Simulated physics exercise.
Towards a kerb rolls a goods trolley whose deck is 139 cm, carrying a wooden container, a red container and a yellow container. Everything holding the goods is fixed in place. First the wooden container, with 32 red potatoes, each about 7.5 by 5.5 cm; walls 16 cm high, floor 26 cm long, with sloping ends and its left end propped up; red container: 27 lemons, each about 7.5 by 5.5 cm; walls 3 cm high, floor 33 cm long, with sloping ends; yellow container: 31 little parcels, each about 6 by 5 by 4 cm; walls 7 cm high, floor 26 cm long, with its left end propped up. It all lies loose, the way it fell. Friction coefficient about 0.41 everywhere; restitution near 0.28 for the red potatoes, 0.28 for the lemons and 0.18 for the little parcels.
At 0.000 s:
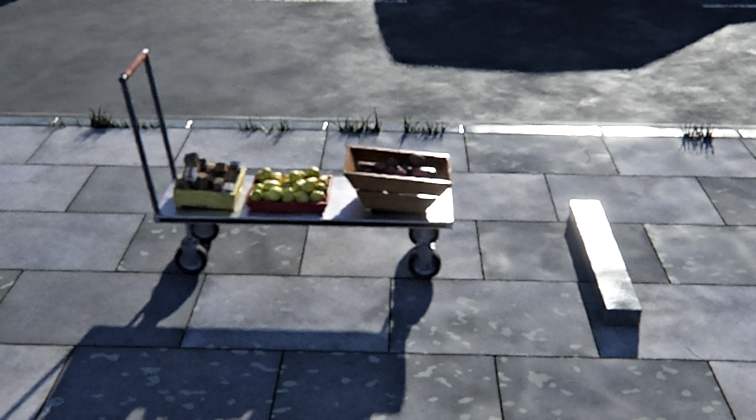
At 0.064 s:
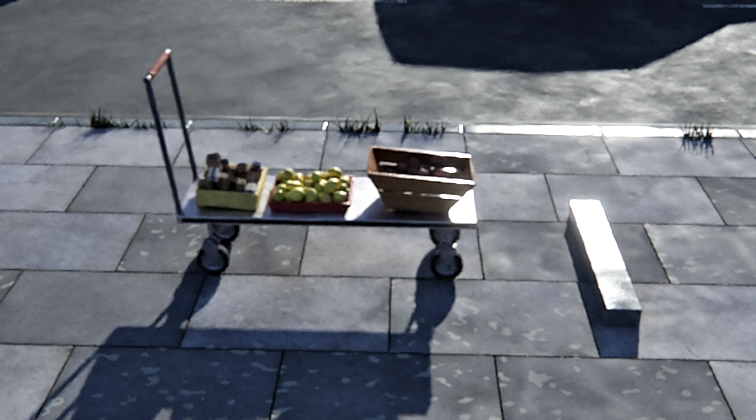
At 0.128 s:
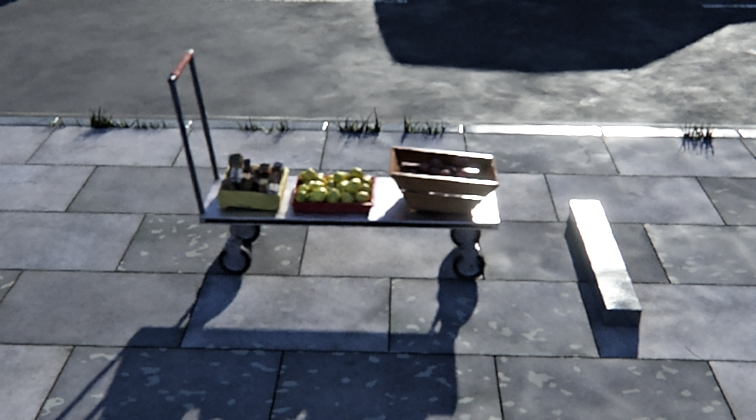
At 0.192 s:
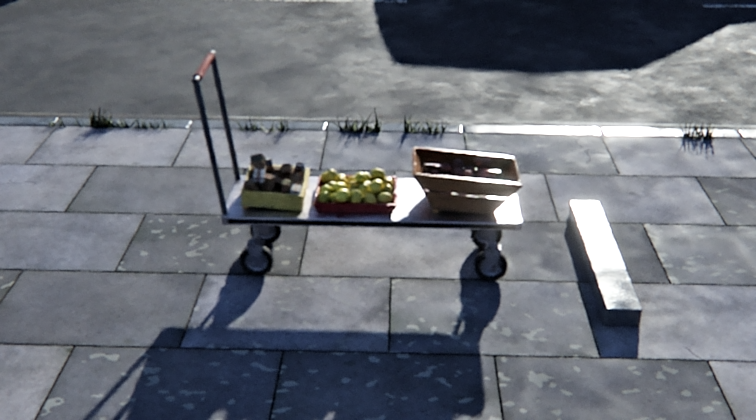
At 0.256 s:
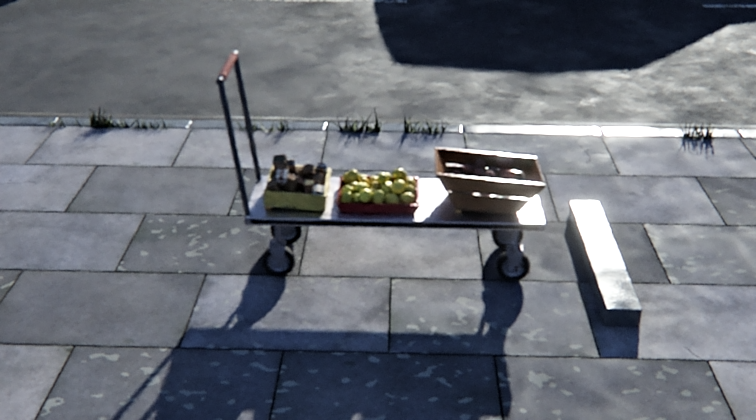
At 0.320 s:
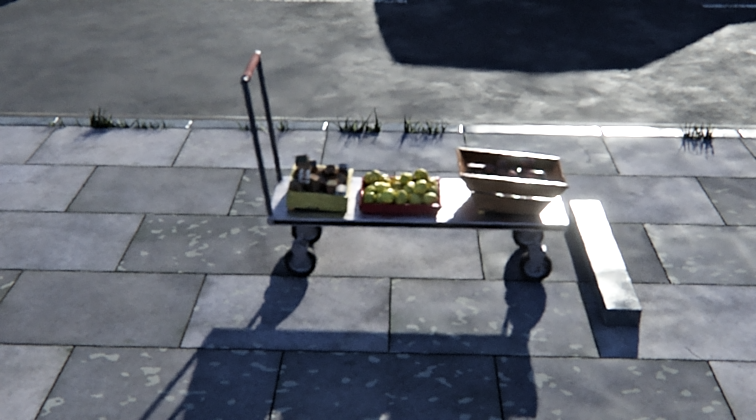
At the start, a flat trolley with an upright handle stands at the left on grey paving, carrying a yellow container, a red one of round green fruit and a wooden one. It then rolls steadily right, its load keeping its place, until its front is close beside a pale kerb block.
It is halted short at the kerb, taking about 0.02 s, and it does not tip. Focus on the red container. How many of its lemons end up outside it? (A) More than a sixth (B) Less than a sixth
Option A: More than a sixth.
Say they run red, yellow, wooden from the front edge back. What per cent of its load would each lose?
Wooden container 0 %, red container 30 %, yellow container 20 %.
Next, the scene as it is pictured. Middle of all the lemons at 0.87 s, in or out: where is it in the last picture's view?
In the last view they're centred near (463, 190).
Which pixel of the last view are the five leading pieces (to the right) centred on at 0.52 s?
Centre: About (586, 171) px.
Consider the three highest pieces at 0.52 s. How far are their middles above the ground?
54 cm.
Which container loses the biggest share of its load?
Answer: The red container.
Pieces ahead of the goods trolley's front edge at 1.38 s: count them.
About 2.
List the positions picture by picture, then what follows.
In the first frame (each is followed by its nearest rim corner in this view), red container, (327, 203); wooden container, (346, 172); 72 cm short of the stop; none out.
Red container, (349, 204); wooden container, (369, 173); 61 cm short of the stop, in the second frame.
Red container, (372, 204); wooden container, (392, 173); 51 cm short of the stop, in the third frame.
Red container, (395, 204); wooden container, (415, 173); 40 cm short of the stop, in the fourth frame.
Red container, (418, 205); wooden container, (439, 174); 30 cm short of the stop, in the fifth frame.
Red container, (440, 205); wooden container, (462, 174); 19 cm short of the stop; none out, in the sixth frame.
After 0.42 s, contact.
After 0.52 s, wooden container 32 in, 0 out, red container 23 in, 4 out and yellow container 31 in, 0 out.
After 0.64 s, wooden container 32 in, 0 out, red container 19 in, 8 out and yellow container 27 in, 4 out.
After 0.87 s, wooden container 30 in, 2 out, red container 19 in, 8 out and yellow container 26 in, 5 out.
When it is over (at 1.38 s), wooden container 30 in, 2 out, red container 19 in, 8 out and yellow container 26 in, 5 out. Asked share, 8 of 27, 30 per cent.
